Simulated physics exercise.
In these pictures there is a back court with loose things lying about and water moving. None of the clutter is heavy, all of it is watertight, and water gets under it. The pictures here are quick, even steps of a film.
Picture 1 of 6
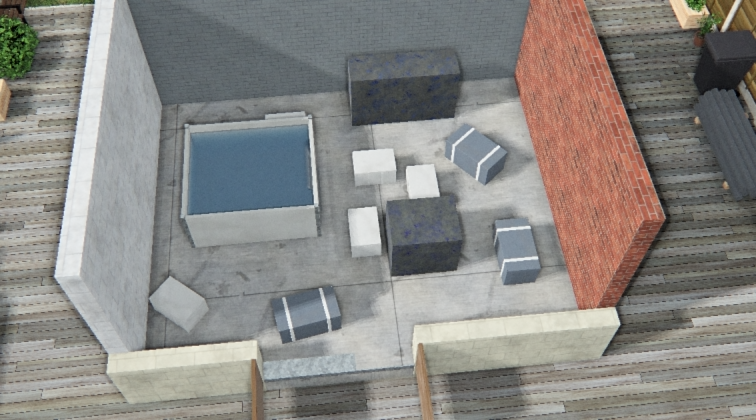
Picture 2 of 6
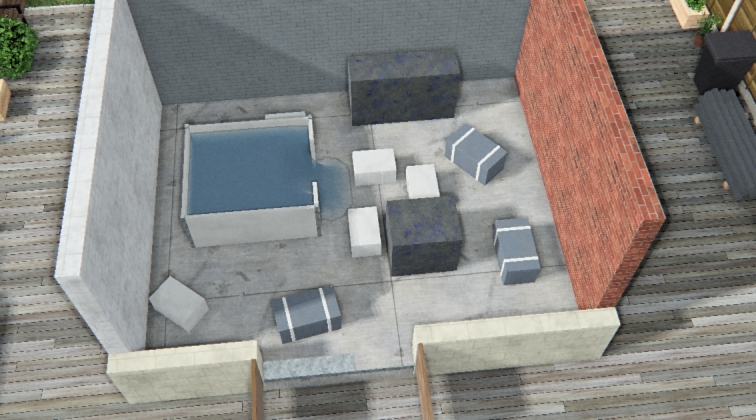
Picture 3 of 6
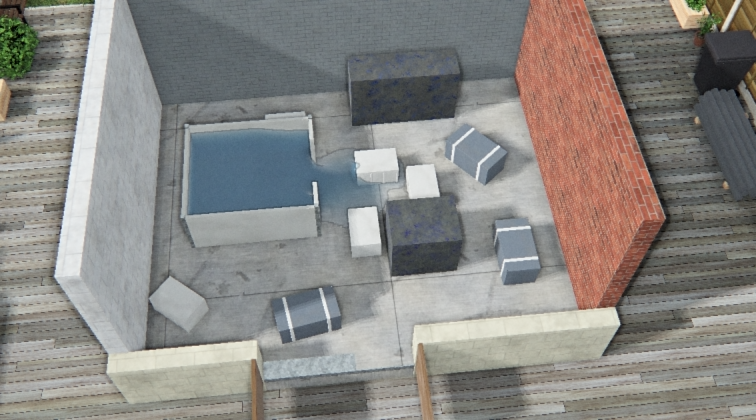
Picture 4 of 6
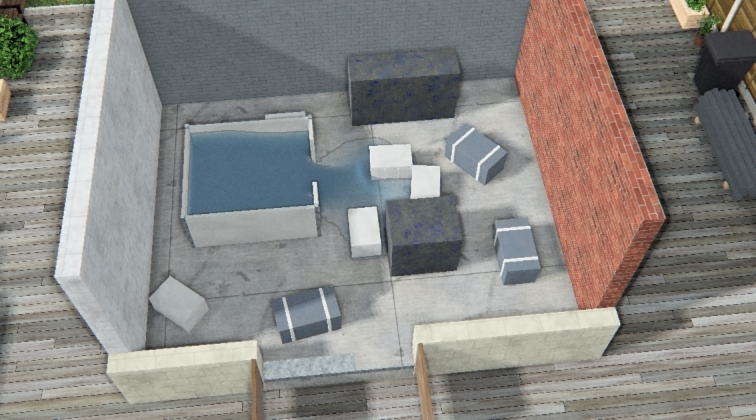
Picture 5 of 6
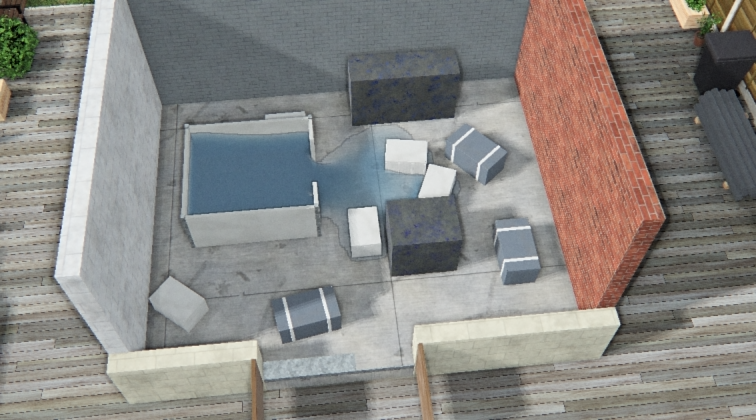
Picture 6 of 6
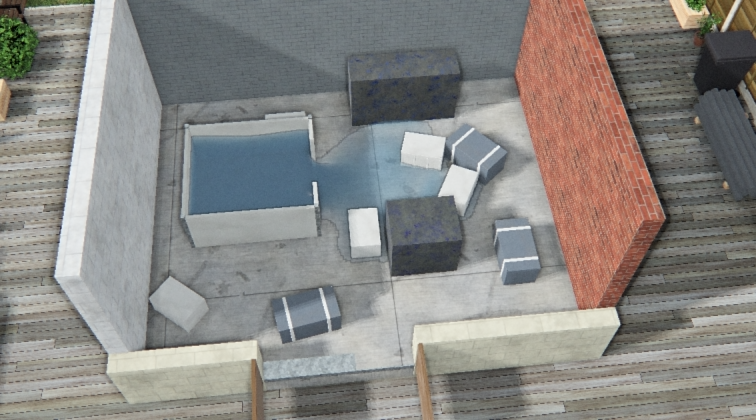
Water pours from a walled tank's right side and pushes two white blocks to the right.
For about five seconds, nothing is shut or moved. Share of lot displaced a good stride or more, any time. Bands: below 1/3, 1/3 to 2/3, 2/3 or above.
Share: A third up to two thirds.
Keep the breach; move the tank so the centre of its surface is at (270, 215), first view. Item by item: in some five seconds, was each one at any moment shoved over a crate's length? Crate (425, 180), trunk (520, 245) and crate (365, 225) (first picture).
Far enough, Not far, Far enough.
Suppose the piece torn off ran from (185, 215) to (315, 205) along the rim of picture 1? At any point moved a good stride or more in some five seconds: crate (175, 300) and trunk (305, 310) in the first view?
First beyond that mark, then beyond that mark.
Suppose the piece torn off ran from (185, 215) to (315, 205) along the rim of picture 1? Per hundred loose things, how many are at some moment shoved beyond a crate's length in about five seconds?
I'd say near 20 %.
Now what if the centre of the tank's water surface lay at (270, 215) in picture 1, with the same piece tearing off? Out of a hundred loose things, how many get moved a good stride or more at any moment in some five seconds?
It should come out close to 50 %.
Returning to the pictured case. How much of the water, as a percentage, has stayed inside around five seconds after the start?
Close to 100 per cent.
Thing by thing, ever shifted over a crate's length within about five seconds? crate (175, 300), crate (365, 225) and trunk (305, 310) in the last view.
One by one: Remained nearby; cleared the mark; remained nearby.
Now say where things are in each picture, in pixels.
The first picture shows a crate at (374, 161) rests on the ground; a crate at (423, 182) rests on the ground; 0 of 8 have shifted.
The second picture shows a crate at (374, 161) rests on the ground; a crate at (423, 182), on the bottom; 0 of 8 have shifted.
The third picture shows a crate at (377, 160) rests on the ground, close to its start; a crate at (423, 182), on the bottom; 0 of 8 have shifted.
The fourth picture shows a crate at (391, 156) rests on the ground, close to its start; a crate at (426, 182) rests on the ground, close to its start; 1 of 8 have shifted.
The fifth picture shows a crate at (407, 151) rests on the ground, a stride from its start; a crate at (438, 183) rests on the ground, close to its start; 2 of 8 have shifted.
The sixth picture shows a crate at (424, 145) rests on the ground, a stride from its start; a crate at (459, 184) rests on the ground, a stride from its start; 2 of 8 have shifted.
A moment on, 2 of 8 are well off their spots; 0 afloat.
Next, 4 of 8 are well off their spots; 1 afloat.
Later, 5 of 8 are well off their spots; 3 afloat.
In the end, 5 of 8 are well off their spots, and 5 have been at some point; 3 afloat.
